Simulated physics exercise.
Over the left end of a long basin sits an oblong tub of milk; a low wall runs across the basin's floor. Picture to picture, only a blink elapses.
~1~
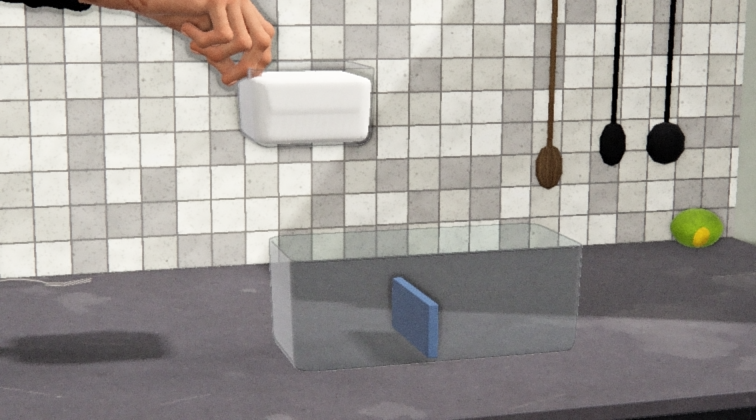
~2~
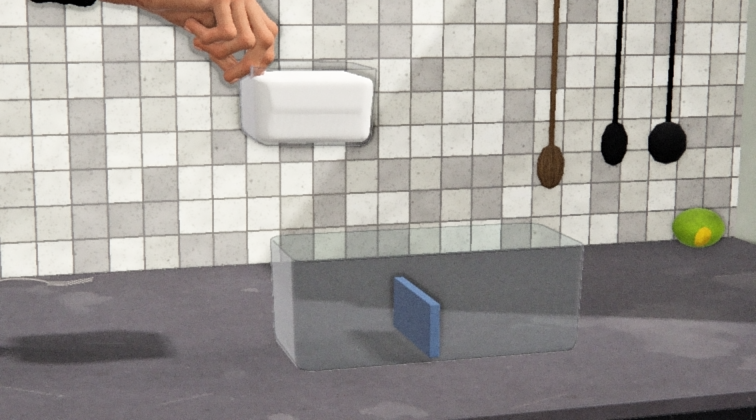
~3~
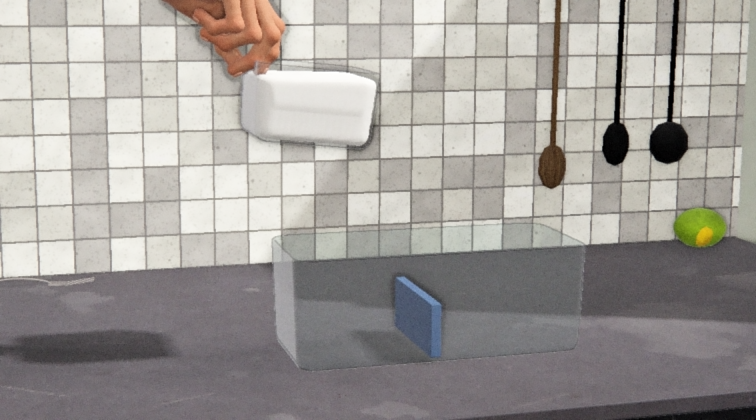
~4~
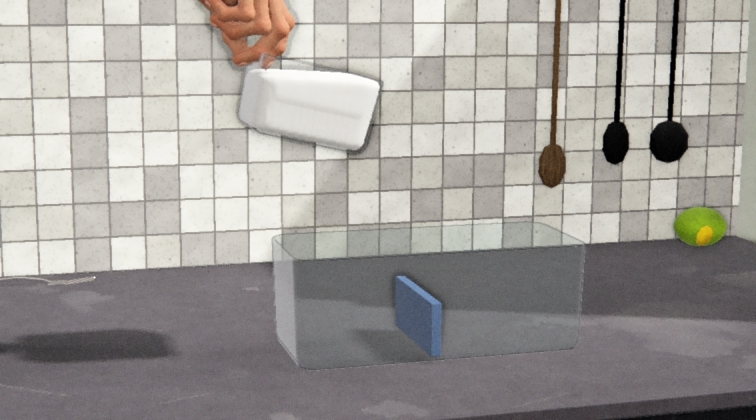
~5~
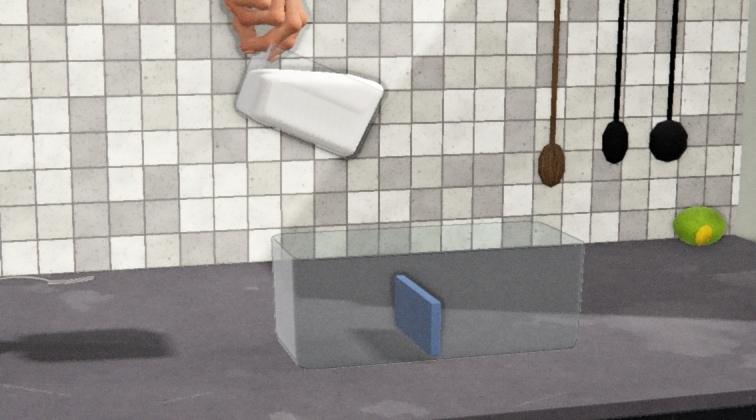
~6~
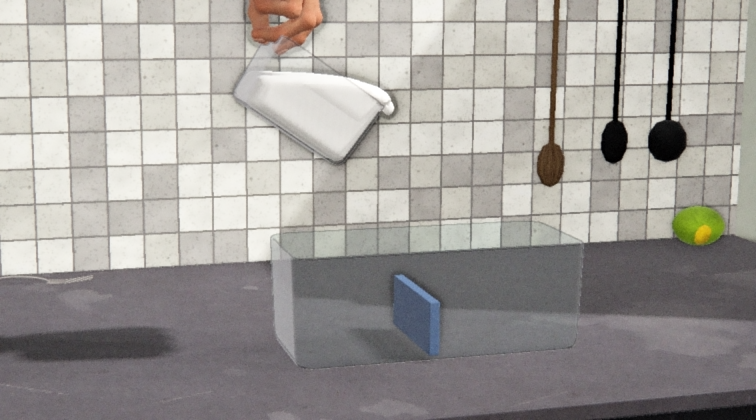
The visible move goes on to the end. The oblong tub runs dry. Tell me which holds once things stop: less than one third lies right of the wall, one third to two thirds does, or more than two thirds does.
Short answer, the right side holds a middle share of a third to two thirds.
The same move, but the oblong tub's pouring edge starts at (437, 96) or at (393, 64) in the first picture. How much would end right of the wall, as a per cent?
You'd get around 90 per cent and then around 75 per cent.
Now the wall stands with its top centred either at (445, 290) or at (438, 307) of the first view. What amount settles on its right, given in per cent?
Estimated: 10 % first, 30 % second.
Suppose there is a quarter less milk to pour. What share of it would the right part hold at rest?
About 40 percent.
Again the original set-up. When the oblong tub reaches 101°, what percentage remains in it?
About 20 % remains.
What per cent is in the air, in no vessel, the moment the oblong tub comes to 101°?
That works out near 45 percent.
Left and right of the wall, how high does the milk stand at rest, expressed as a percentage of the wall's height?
Near 30 in a hundred to the left, 30 to the right.
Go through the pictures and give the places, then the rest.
The first frame shows tilt 0°; pouring edge (362, 67); surface from (245, 78) to (358, 76); the long basin's rim runs from (280, 251) to (560, 236); the wall's top is at (414, 292).
The second frame shows tilt 2°; pouring edge (364, 68); surface from (248, 77) to (361, 76).
The third frame shows tilt 6°; pouring edge (368, 73); surface from (251, 76) to (363, 78).
The fourth frame shows tilt 13°; pouring edge (371, 80); surface from (253, 74) to (367, 79).
The fifth frame shows tilt 23°; pouring edge (372, 91); surface from (252, 80) to (368, 85); 1 per cent is over the edge.
The sixth frame shows tilt 35°; pouring edge (371, 104); surface from (248, 77) to (371, 95); 6 per cent is over the edge.
A moment on, the oblong tub is tipped right over and 21 per cent is still to pour, 2 is left of the wall and 30 right of it.
Next, the oblong tub is tipped right over and 2 per cent is still to pour, 35 is left of the wall and 54 right of it.
Then the oblong tub is tipped right over and 0 per cent is still to pour, 41 is left of the wall and 53 right of it.
Later the oblong tub is tipped right over and 0 per cent is still to pour, 42 is left of the wall and 54 right of it.
At rest 42 per cent lies left of the wall, 54 right of it and 5 outside.
